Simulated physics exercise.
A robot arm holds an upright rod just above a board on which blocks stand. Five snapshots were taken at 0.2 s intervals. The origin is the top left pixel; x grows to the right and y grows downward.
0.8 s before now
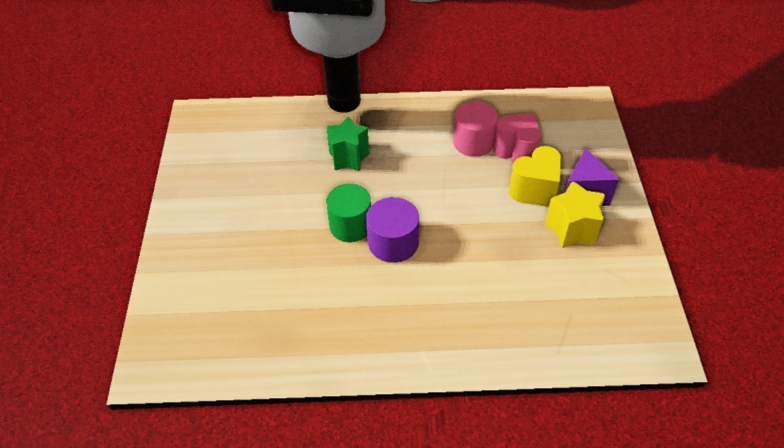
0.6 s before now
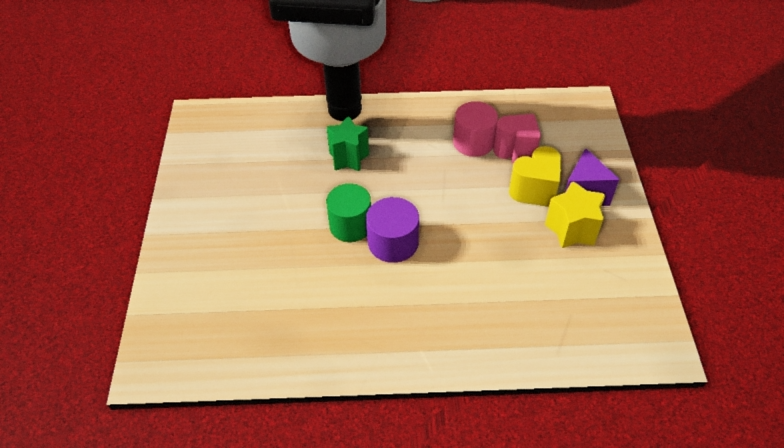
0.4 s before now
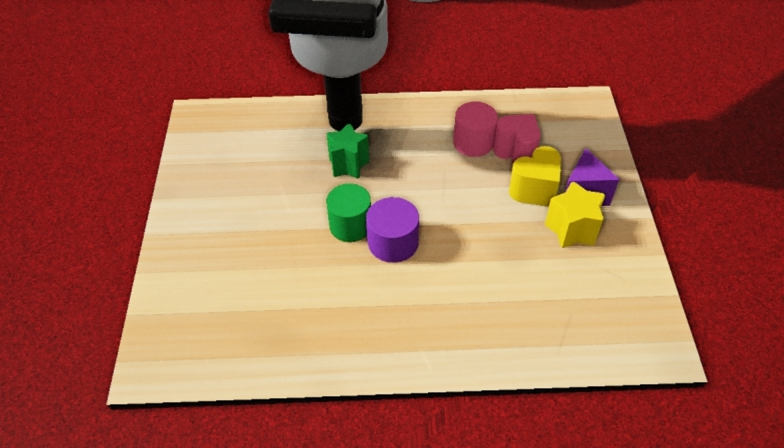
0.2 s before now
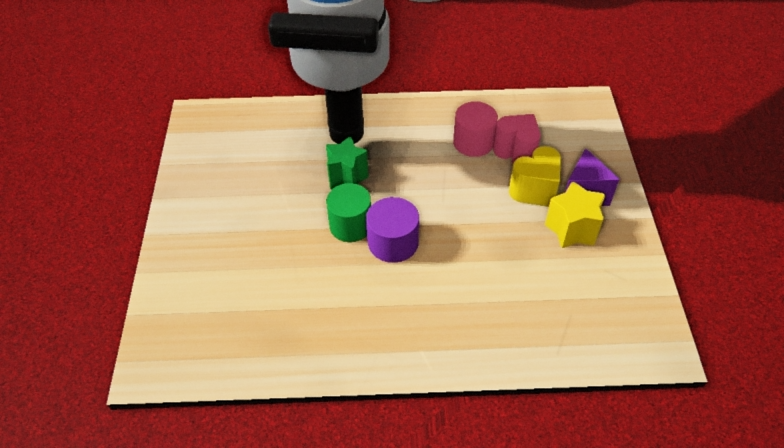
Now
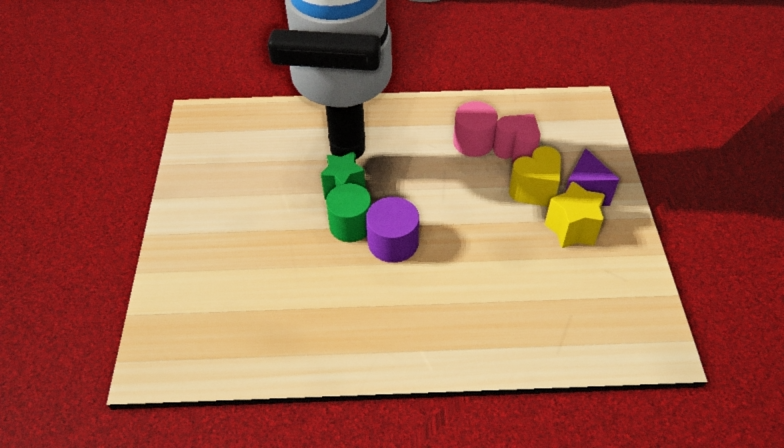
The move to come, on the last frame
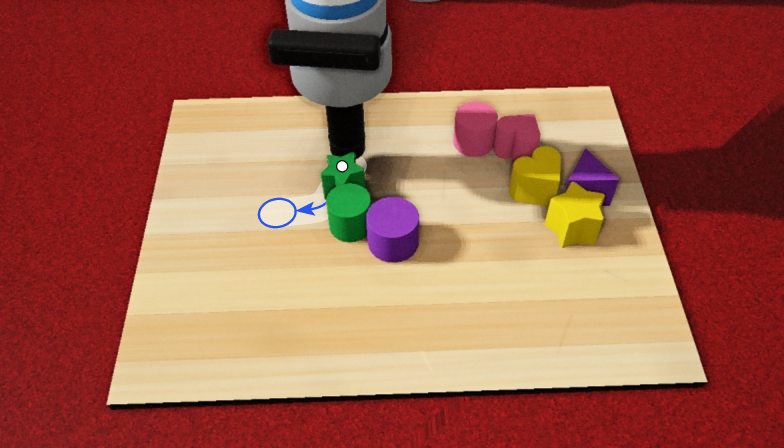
On a wooden board scattered with colored blocks, a robot arm's black rod moved toward the green star and pushed it a short way down, close to the green cylinder, while the other blocks stayed put.
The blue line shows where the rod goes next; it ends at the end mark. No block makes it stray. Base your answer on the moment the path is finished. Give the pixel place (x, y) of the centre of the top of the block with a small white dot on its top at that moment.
Its top middle is near (305, 210).
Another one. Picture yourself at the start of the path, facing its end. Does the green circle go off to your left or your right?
To the left.
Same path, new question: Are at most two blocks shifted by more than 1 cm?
Yes.
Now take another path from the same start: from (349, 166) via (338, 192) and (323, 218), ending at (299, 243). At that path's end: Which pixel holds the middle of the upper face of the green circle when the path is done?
Its top face will be centred at roughly (336, 255).
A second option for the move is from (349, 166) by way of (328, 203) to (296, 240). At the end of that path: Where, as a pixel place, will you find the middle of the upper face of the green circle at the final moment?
I'd place it at (338, 246), taking the centre of its top.
Drawn move, from (349, 166) through (336, 190) and (313, 209) to (277, 213); the dot is on the green star.
What follows on the original path. One third of the way, rod at (334, 174); green star at (326, 189), turned 15° clockwise; green circle at (344, 216).
Two thirds of the way, rod at (310, 193); green star at (309, 210); green circle at (339, 232).
At the end, rod at (274, 197); green star at (305, 210), turned 15° anticlockwise; green circle at (339, 232); purple circle still.
